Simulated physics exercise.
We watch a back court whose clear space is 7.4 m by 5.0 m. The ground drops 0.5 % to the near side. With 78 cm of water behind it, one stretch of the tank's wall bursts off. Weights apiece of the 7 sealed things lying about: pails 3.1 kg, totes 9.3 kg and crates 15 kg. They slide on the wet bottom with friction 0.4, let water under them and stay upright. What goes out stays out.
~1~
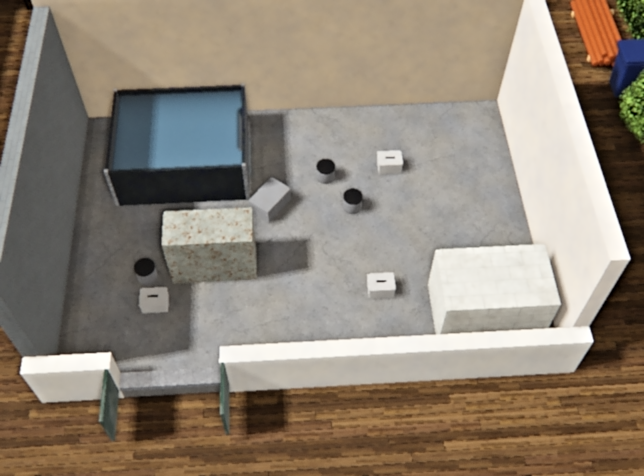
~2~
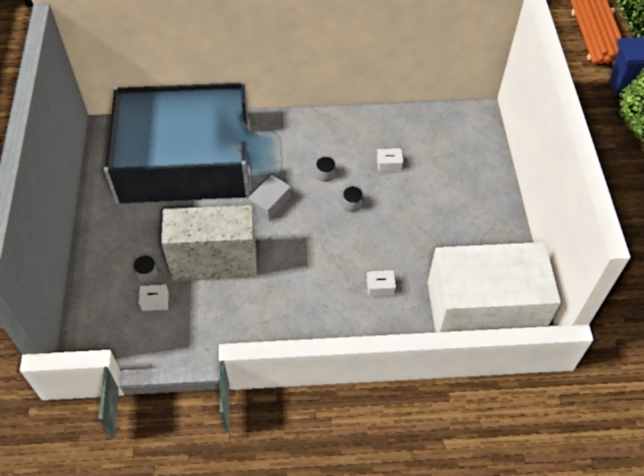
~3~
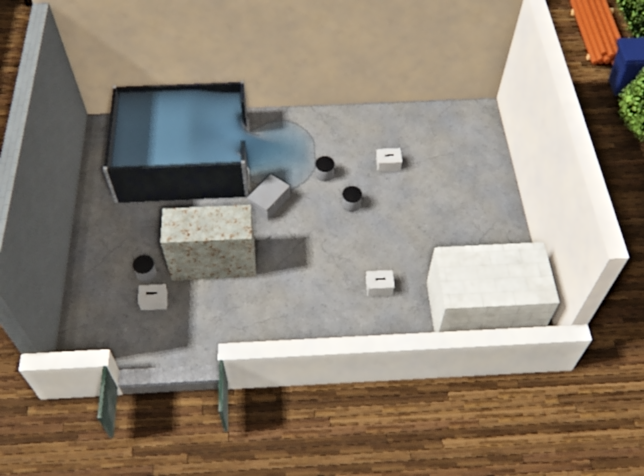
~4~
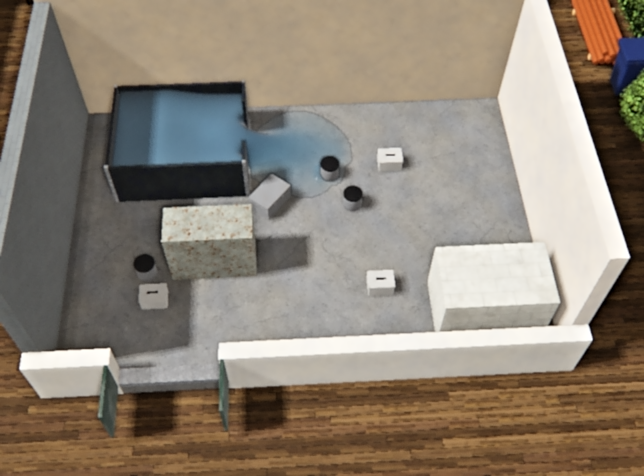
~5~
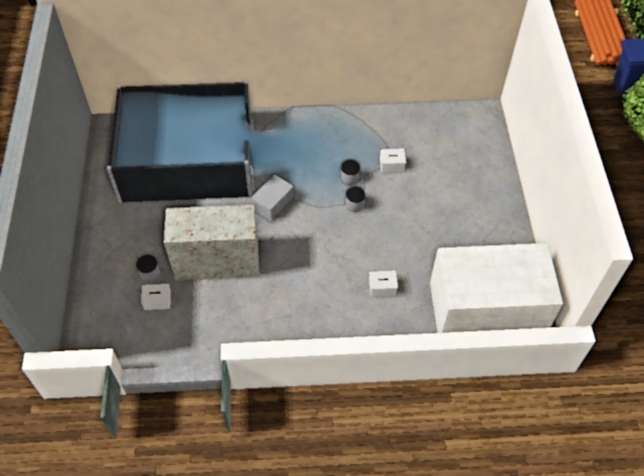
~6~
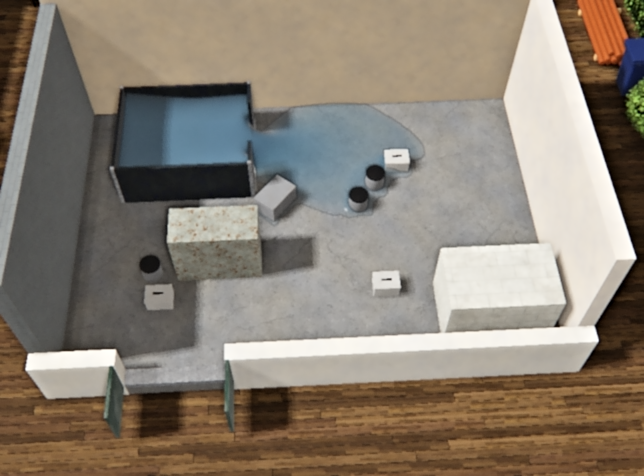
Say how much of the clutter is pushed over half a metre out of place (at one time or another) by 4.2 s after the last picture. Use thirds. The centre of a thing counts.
That comes to one to two thirds.
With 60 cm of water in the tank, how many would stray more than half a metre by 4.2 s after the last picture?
Then 3.
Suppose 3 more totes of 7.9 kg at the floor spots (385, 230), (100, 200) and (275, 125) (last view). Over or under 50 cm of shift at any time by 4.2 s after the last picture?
In that order: Past it, less, under.
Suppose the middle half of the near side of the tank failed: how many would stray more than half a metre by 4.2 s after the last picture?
In that case 6 of them.
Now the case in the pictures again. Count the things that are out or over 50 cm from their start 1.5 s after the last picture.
By then 3.
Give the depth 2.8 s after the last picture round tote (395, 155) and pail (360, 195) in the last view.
About 10 and 23 cm.
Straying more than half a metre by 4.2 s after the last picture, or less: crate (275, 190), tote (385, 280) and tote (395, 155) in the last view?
In turn: Less, over, past it.
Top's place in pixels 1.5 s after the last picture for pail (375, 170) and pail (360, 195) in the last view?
Around (540, 251) and (481, 261).
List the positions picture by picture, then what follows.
A pail at (326, 166) rests on the ground; a tote at (390, 158) rests on the ground; 3.5 m2 under water; 0 of 7 have shifted, in the first frame.
A pail at (326, 164), on the bottom; a tote at (390, 156) rests on the ground; 4.1 m2 under water; 0 of 7 have shifted, in the second frame.
A pail at (325, 163) rests on the ground; a tote at (389, 156), on the bottom; water covers 5.0 m2; 0 of 7 have shifted, in the third frame.
A pail at (330, 163), on the bottom, 7 cm from its start; a tote at (390, 155) rests on the ground; water covers 5.9 m2; 1 of 7 have shifted, in the fourth frame.
A pail at (351, 167), on the bottom, 37 cm from its start; a tote at (393, 156) rests on the ground; 7.2 m2 under water; 1 of 7 have shifted, in the fifth frame.
A pail at (375, 172) rests on the ground, 75 cm from its start; a tote at (397, 156), on the bottom; water covers 8.6 m2; 1 of 7 have shifted, in the sixth frame.
Then, 0.4 s after the last picture 3 of 7 are over 50 cm from their spots; 0 afloat.
Then, 1.5 s after the last picture 3 of 7 are over 50 cm from their spots; 3 afloat.
Then, 2.8 s after the last picture 3 of 7 are over 50 cm from their spots; 2 afloat.
Then, 4.2 s after the last picture 4 of 7 are over 50 cm from their spots, and 4 have been at some point; 3 afloat.
